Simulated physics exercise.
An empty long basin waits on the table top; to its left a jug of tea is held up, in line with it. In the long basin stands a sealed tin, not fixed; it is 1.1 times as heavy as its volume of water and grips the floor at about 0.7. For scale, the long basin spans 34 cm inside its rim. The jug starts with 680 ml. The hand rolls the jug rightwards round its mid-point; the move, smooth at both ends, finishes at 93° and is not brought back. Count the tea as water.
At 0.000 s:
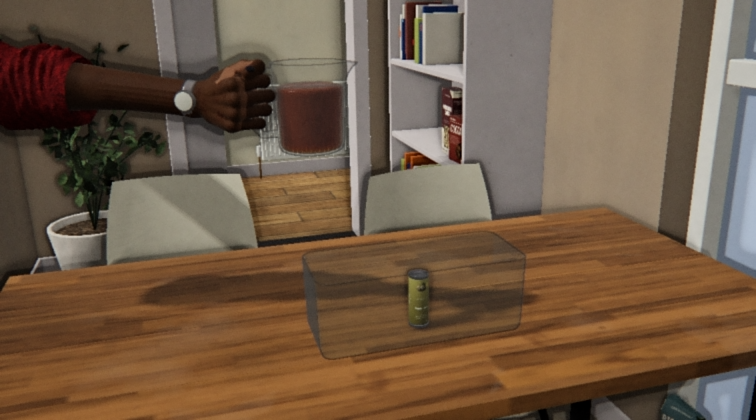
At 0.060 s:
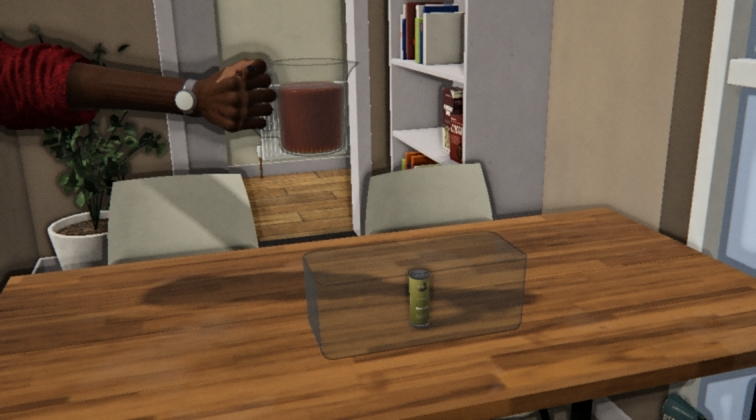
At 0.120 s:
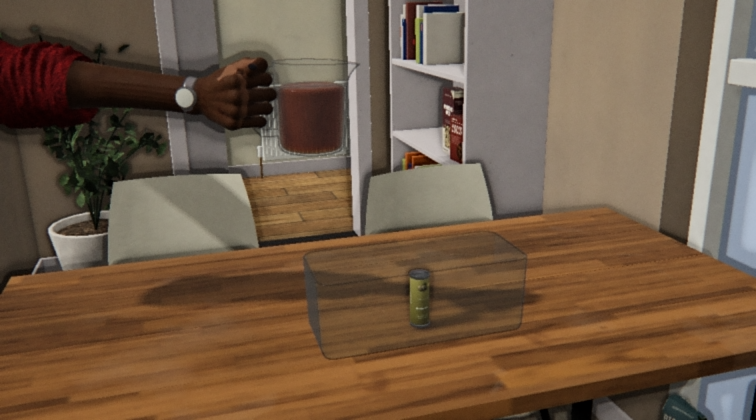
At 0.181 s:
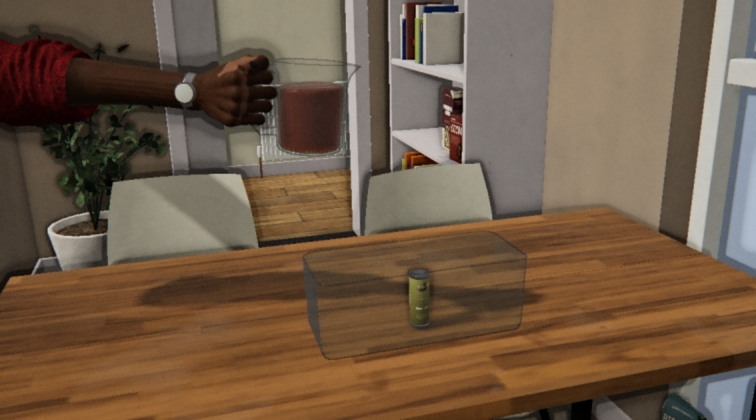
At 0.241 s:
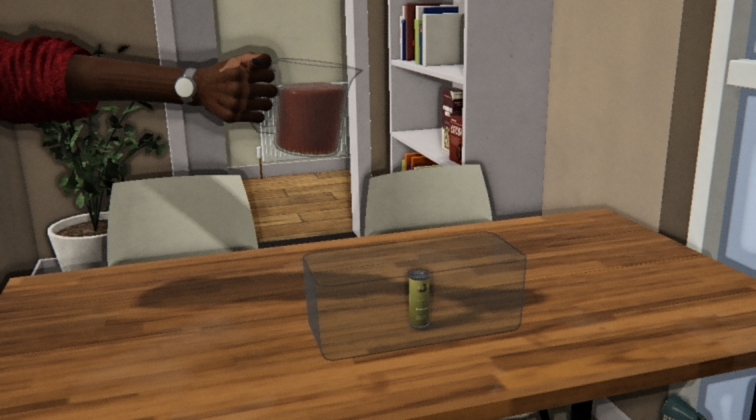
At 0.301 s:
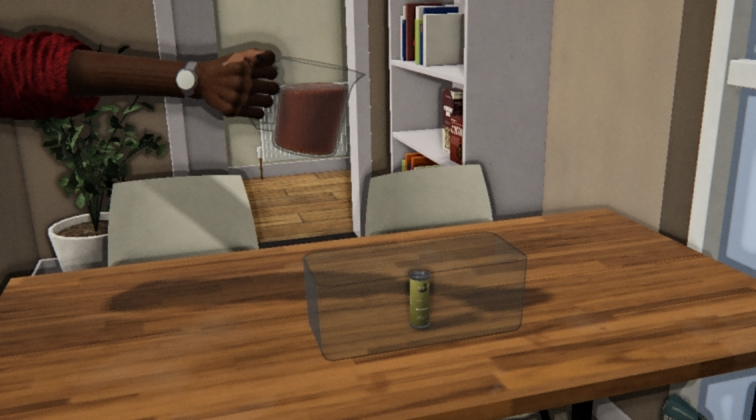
The clip opens on a hand holding a clear jug of reddish-brown tea upright above a wooden table, to the left of a transparent basin with a small tin standing in view. The hand then slowly tilts the jug slightly to the right, while the basin and tin stay still.
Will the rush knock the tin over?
The tin keeps standing.
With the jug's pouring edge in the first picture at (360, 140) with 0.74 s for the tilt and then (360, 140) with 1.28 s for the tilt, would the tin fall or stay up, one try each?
First it topples; then it falls.
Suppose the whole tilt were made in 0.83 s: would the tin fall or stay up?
Then it keeps standing.
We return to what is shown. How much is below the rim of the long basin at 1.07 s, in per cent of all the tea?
Some 24 per cent.
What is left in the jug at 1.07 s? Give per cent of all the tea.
About 46 per cent.
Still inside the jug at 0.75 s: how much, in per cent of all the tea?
Some 92 per cent.
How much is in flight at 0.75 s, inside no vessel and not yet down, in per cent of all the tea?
Some 9 per cent.
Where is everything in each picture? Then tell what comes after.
In the first picture, it leans 0°; its right rim is at (358, 61); the tea meets the walls at (274, 88) and (342, 84); the long basin's rim runs from (309, 270) to (509, 244); the tin's top is at (419, 276).
In the second picture, it leans 1°; its right rim is at (359, 61); the tea meets the walls at (275, 88) and (342, 84).
In the third picture, it leans 2°; its right rim is at (360, 63); the tea meets the walls at (275, 88) and (343, 84).
In the fourth picture, it leans 5°; its right rim is at (361, 65); the tea meets the walls at (276, 88) and (343, 86).
In the fifth picture, it leans 8°; its right rim is at (363, 69); the tea meets the walls at (277, 89) and (345, 85).
In the sixth picture, it leans 12°; its right rim is at (366, 73); the tea meets the walls at (278, 90) and (347, 86).
After 0.75 s the tilt is 58° and 91 per cent is still to pour; the tin stands where it began.
After 1.07 s the tilt is 87° and 46 per cent is still to pour; the tin stands where it began.
After 1.41 s the tilt is 93° and 11 per cent is still to pour; the tin stands where it began.
After 1.78 s the tilt is 93° and 2 per cent is still to pour; the tin stands where it began.
In the end the tin stands where it began.
